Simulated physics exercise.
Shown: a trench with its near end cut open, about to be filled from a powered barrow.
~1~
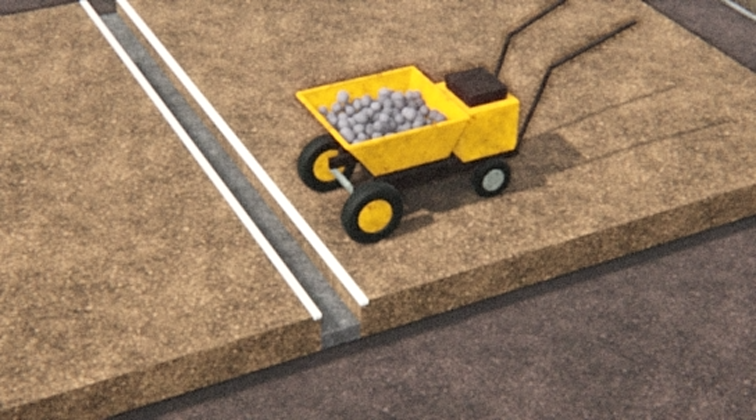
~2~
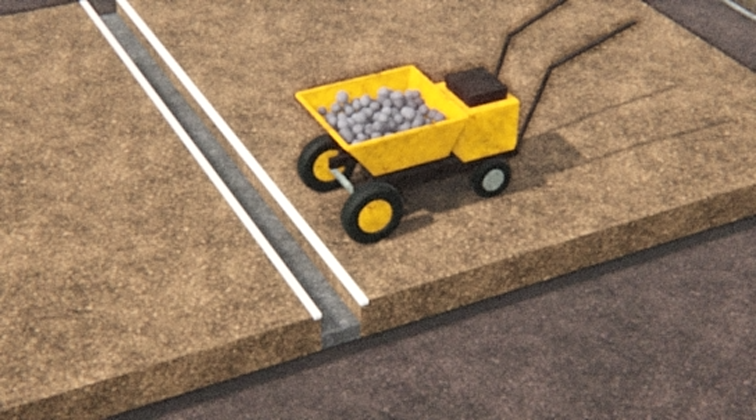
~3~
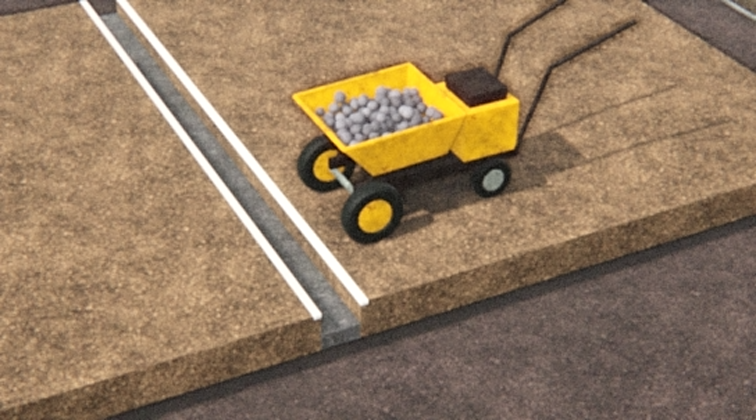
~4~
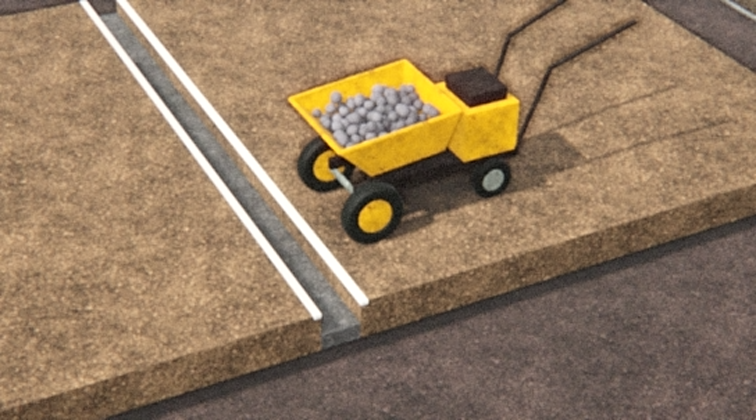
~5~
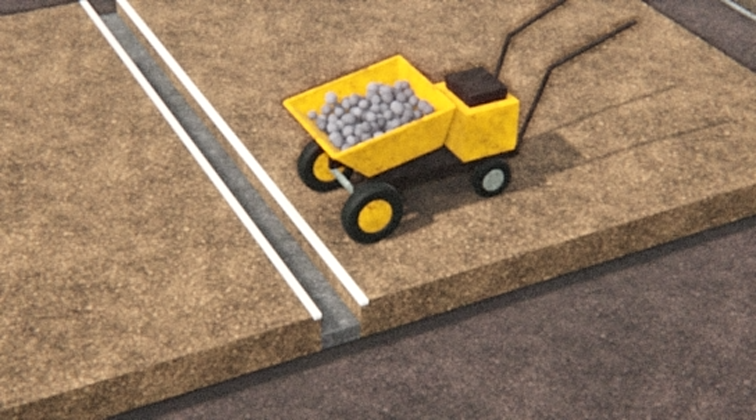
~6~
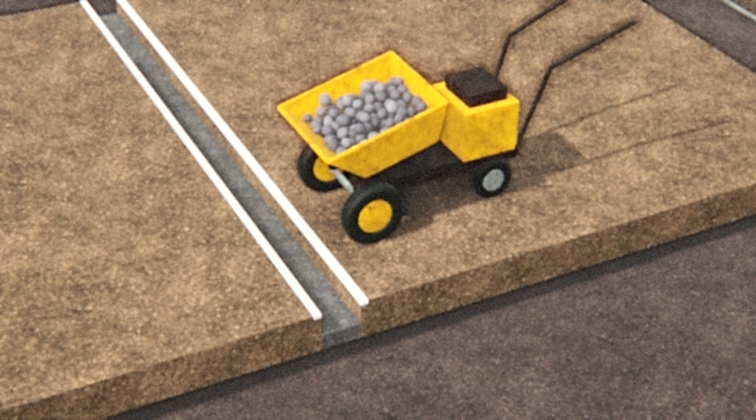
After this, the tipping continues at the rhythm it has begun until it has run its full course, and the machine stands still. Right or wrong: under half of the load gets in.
Right.
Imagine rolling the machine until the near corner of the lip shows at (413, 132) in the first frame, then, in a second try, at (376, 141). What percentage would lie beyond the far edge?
The first gives close to 0 per cent and the second 30 per cent.
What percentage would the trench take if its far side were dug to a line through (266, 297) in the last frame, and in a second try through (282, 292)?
The first case gives close to 80 per cent and the second close to 50 per cent.
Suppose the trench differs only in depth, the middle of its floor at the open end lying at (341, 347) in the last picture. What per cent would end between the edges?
The share comes to around 20 percent.
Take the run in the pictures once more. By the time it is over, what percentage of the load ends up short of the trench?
Roughly 0 per cent of the load.
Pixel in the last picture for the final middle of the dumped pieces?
About (236, 240).
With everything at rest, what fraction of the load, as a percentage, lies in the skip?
Estimate: Some 5 %.
Soon after the last picture, skip tipped steeply; all in the skip.
A little later, skip tipped steeply; most in the skip; a small part beyond it; a stray few falling.
Later still, skip tipped right over; a small part in the skip; a small part in or heaped over the trench; most beyond it.
By the end, skip tipped right over; a small part in the skip; a small part in or heaped over the trench; most beyond it.
